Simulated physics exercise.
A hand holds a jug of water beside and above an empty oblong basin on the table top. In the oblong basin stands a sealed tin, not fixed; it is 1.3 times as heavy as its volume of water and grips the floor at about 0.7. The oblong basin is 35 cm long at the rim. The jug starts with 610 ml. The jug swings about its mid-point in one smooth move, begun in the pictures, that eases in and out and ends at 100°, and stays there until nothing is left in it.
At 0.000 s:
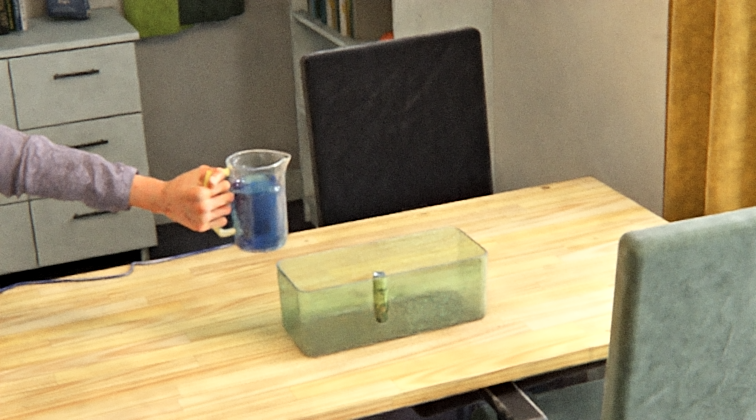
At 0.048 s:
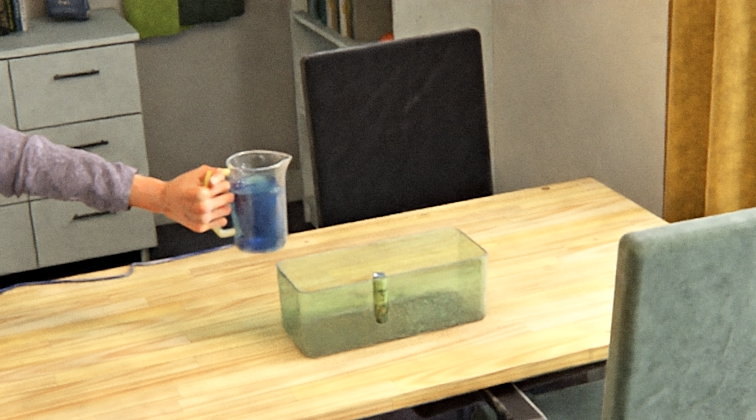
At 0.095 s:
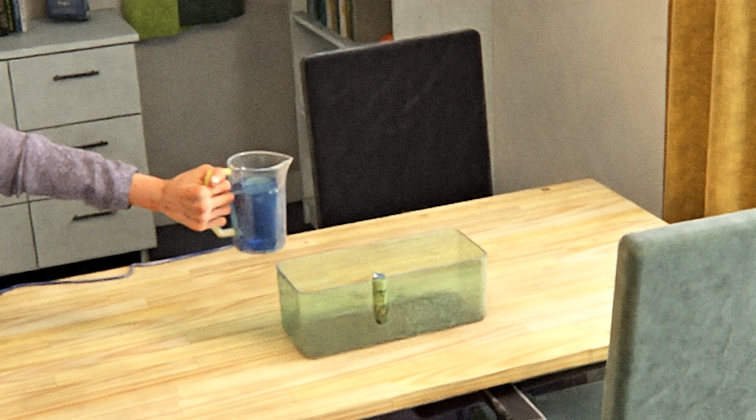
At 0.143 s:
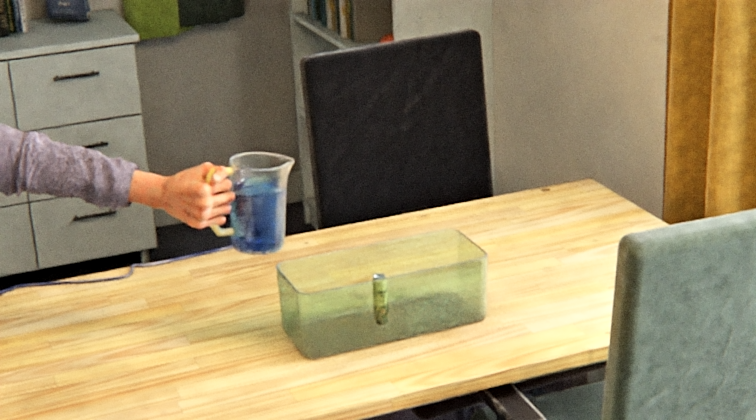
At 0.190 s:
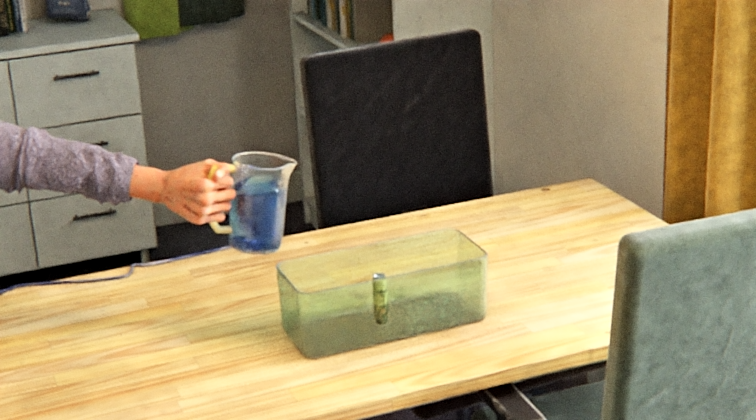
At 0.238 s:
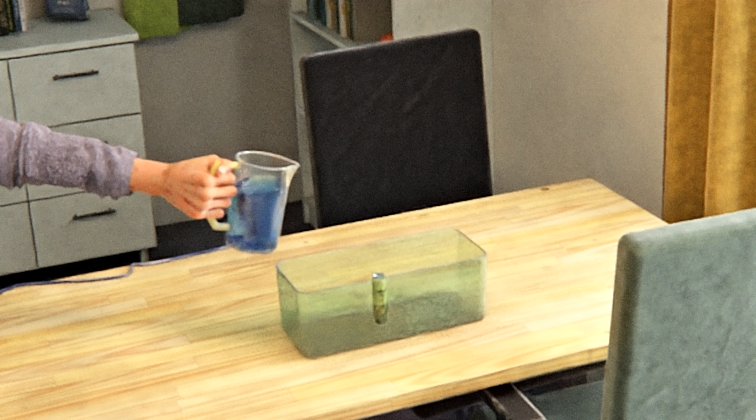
The clip shows a hand holding a clear jug of blue liquid above a wooden table, beside a greenish see-through oblong basin with a small tin inside; the hand slowly tilts the jug slightly to the right, toward the basin.
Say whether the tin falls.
The tin remains upright.
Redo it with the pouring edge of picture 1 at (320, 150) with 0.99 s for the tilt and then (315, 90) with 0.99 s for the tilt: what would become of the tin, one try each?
First it falls; then it remains upright.
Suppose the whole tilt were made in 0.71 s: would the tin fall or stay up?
The tin keeps standing.
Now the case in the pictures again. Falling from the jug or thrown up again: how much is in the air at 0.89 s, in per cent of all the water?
Near 22 in a hundred.
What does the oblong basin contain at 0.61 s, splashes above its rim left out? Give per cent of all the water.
Near 0 in a hundred.
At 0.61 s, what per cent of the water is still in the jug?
About 94 per cent.
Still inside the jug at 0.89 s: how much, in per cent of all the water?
About 52 per cent.
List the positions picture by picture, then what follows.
In the first frame, it leans 0°; its right rim is at (290, 155); the water meets the walls at (231, 186) and (280, 177); the oblong basin's rim runs from (287, 278) to (473, 241); the tin's top is at (379, 276).
In the second frame, it leans 1°; its right rim is at (291, 156); the water meets the walls at (230, 187) and (281, 178).
In the third frame, it leans 2°; its right rim is at (291, 157); the water meets the walls at (231, 187) and (281, 179).
In the fourth frame, it leans 5°; its right rim is at (294, 159); the water meets the walls at (232, 187) and (282, 180).
In the fifth frame, it leans 9°; its right rim is at (296, 161); the water meets the walls at (233, 188) and (283, 179).
In the sixth frame, it leans 14°; its right rim is at (299, 164); the water meets the walls at (233, 188) and (284, 179).
After 0.61 s the tilt is 68° and 94 per cent is still to pour; the tin stands where it began.
After 0.89 s the tilt is 97° and 51 per cent is still to pour; the tin stands where it began.
After 1.18 s the tilt is 100° and 11 per cent is still to pour; the tin stands where it began.
After 1.49 s the tilt is 100° and 1 per cent is still to pour; the tin stands where it began.
In the end the tin stands where it began.
